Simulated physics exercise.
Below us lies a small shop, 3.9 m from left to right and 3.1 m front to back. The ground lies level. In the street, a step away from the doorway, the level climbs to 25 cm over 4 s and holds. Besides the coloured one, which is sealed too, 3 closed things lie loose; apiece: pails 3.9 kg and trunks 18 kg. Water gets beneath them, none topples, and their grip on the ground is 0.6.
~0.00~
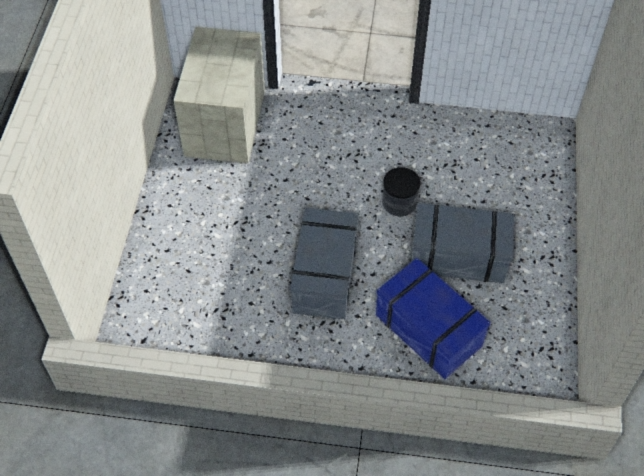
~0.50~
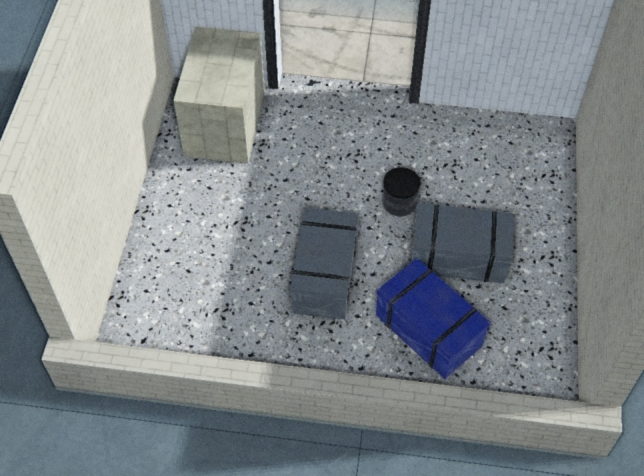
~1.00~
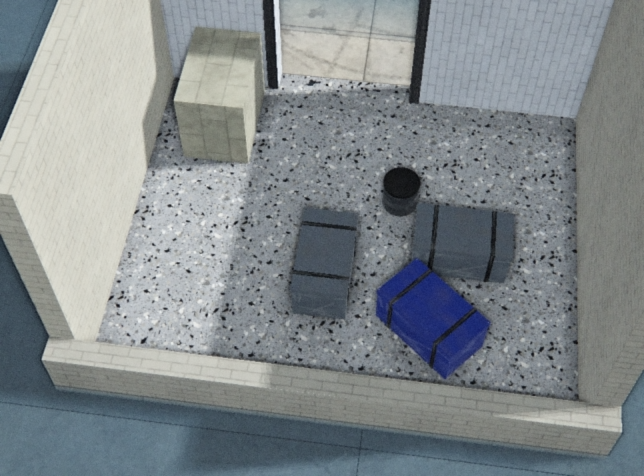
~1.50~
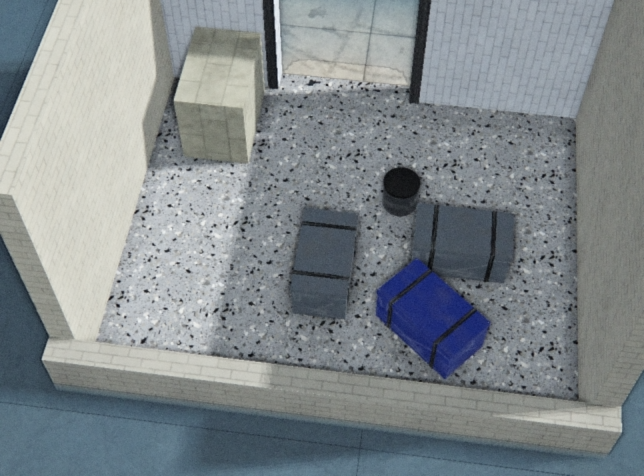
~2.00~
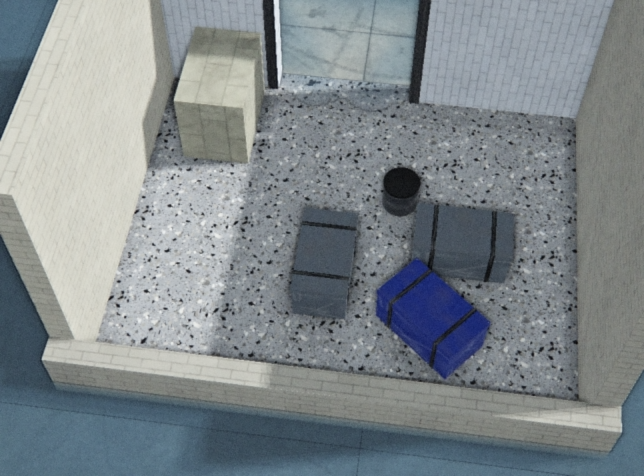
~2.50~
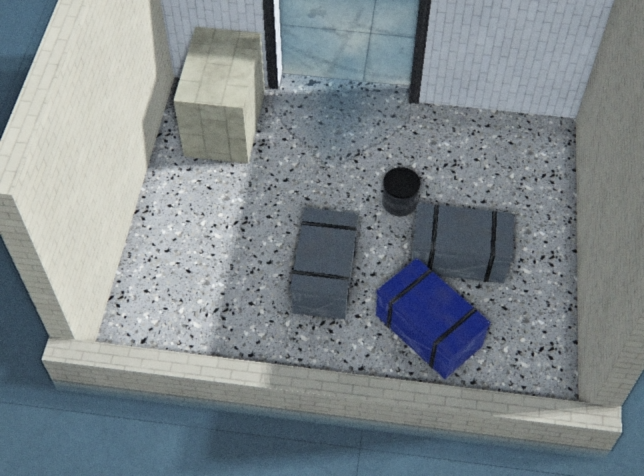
In a small shop seen from above, water spread over the street outside and crept through the doorway onto the speckled floor, while the blue trunk, two grey ones and a black pail stayed still.
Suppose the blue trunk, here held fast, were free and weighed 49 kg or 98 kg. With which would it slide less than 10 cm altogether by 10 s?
I expect that only the higher weight holds it.
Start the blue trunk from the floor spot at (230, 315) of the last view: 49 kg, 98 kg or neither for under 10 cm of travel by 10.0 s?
It takes the larger.
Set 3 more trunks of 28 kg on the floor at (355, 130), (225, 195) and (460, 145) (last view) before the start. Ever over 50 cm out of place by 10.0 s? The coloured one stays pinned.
In turn: Past it, past it, short of it.
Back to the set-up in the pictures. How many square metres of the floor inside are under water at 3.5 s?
About 3.5 m2.
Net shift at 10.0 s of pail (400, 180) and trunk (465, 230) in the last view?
In that order: 80 cm, 120 cm.
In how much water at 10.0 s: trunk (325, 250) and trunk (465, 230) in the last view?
About 12 and 10 cm.
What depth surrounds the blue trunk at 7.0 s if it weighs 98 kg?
Roughly 9 cm.
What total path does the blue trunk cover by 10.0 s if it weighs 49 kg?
About 30 cm.
After 3.5 s the blue trunk would be 0 cm from its start with 49 kg and 0 cm from its start with 98 kg; 0 cm of water round it then.
After 4.5 s the blue trunk would be 0 cm from its start with 49 kg and 0 cm from its start with 98 kg; 3 cm of water round it then.
After 7.0 s the blue trunk would be 0 cm from its start with 49 kg and 0 cm from its start with 98 kg; 9 cm of water round it then.
After 10.0 s the blue trunk would be 28 cm from its start with 49 kg and 0 cm from its start with 98 kg; 16 cm of water round it then.
